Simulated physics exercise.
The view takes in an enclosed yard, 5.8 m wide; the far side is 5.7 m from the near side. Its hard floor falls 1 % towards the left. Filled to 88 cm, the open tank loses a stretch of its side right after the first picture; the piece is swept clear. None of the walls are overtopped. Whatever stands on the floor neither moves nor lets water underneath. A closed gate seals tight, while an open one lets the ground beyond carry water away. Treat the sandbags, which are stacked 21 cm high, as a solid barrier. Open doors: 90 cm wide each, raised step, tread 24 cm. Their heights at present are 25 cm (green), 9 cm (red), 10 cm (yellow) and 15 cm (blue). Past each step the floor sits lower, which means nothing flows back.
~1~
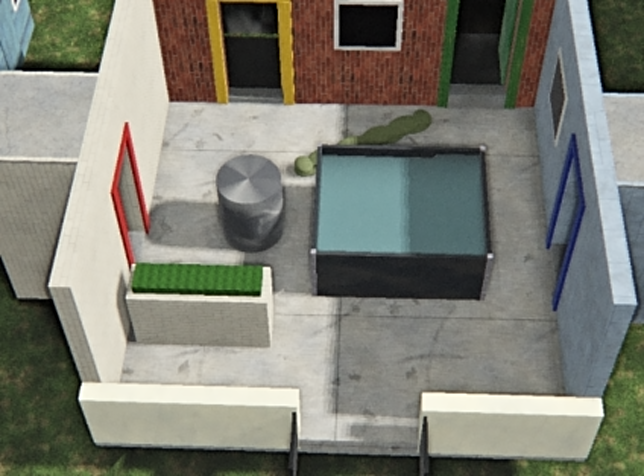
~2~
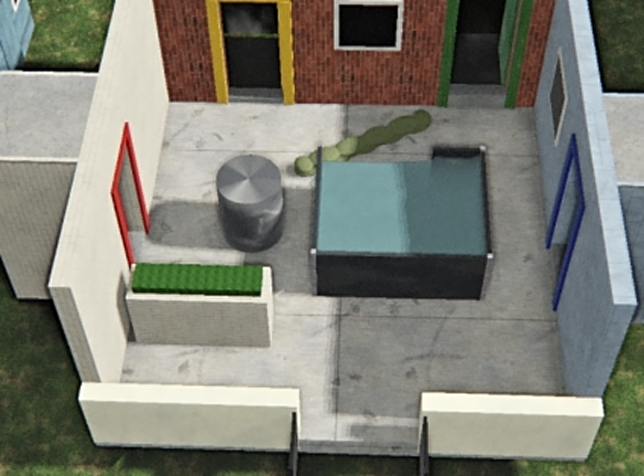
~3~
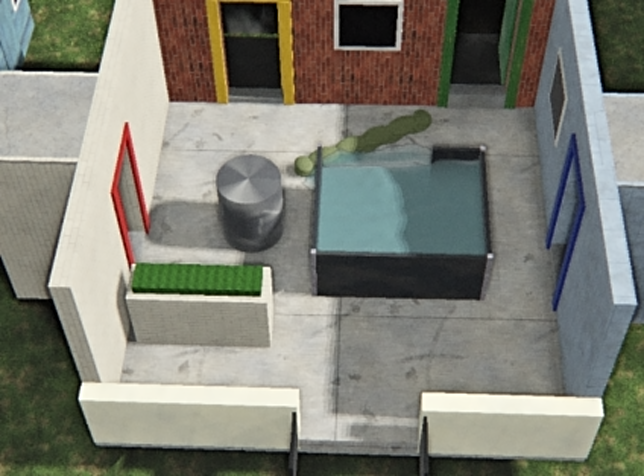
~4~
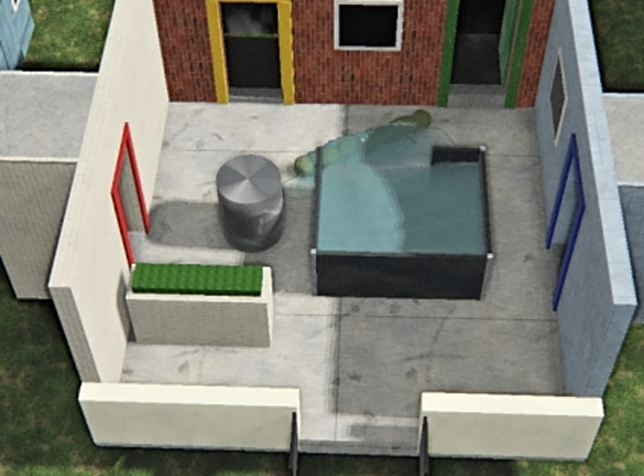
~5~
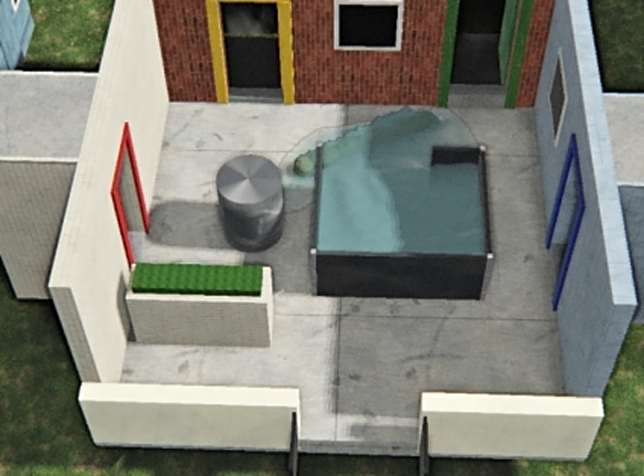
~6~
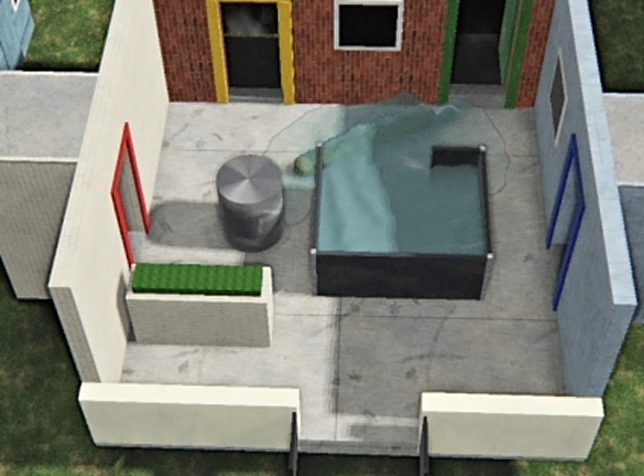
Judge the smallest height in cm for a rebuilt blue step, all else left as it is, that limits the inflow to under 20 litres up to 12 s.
Roughly 4.5 cm at the least.
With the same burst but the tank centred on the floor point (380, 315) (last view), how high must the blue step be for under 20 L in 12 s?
You'd need some 8.0 cm.
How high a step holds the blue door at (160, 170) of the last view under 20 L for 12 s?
Close to 19 cm at the least.
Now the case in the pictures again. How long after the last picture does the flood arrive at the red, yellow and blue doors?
The red door at 1.6 seconds, the yellow door at 0.4 seconds, the blue door at 1.5 seconds.
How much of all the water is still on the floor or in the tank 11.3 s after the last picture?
About 86 %.
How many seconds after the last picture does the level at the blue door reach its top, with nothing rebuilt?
Approximately 5.0 s.
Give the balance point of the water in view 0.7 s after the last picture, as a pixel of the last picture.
Near (390, 194).
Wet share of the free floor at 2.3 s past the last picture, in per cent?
Near 65 per cent of the open floor.
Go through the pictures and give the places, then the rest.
The first frame shows the open tank at (401, 203) is whole and still, 88 cm deep; the blue door at (564, 231) is dry.
In the second frame, the gap is on the far side, the front 0.4 m out at a hidden place; the back of the open tank holds 88 cm.
In the third frame, the gap is on the far side, the front 0.9 m out at a hidden place; the back of the open tank holds 87 cm.
In the fourth frame, water pours out on the far side and has run 1.3 m, to (430, 130); about 20 cm deep outside, 80 cm at the back.
In the fifth frame, the gap is on the far side, the front 1.7 m out at (445, 111); the back of the open tank holds 75 cm.
In the sixth frame, the front is at (479, 108), 2.0 m from the gap on the far side; 5.7 m2 of floor is wet, 75 cm left at the back; the blue door at (564, 231), 2.9 m from the gap, is still 1.7 m from the nearest water.
Then, 0.7 s after the last picture water covers 30 % of the floor, deepest (65 cm) near (533, 112); it has not reached the blue door.
Then, 2.3 s after the last picture water covers 65 % of the floor, deepest (34 cm) near (501, 137); 6 cm at the blue door, 0 litres in over its 15 cm step.
Then, 11.3 s after the last picture water covers 95 % of the floor, deepest (17 cm) near (115, 417); 7 cm at the blue door, 0 litres in over its 15 cm step.
At the blue door as built, the water peaked near 8 cm, 4.9 s after the last picture.
Run again over the same 12 s with other heights there, 27 litres in over 4 cm, 15 litres over 5 cm. The limit of 20 litres is kept from about 4.5 cm up.
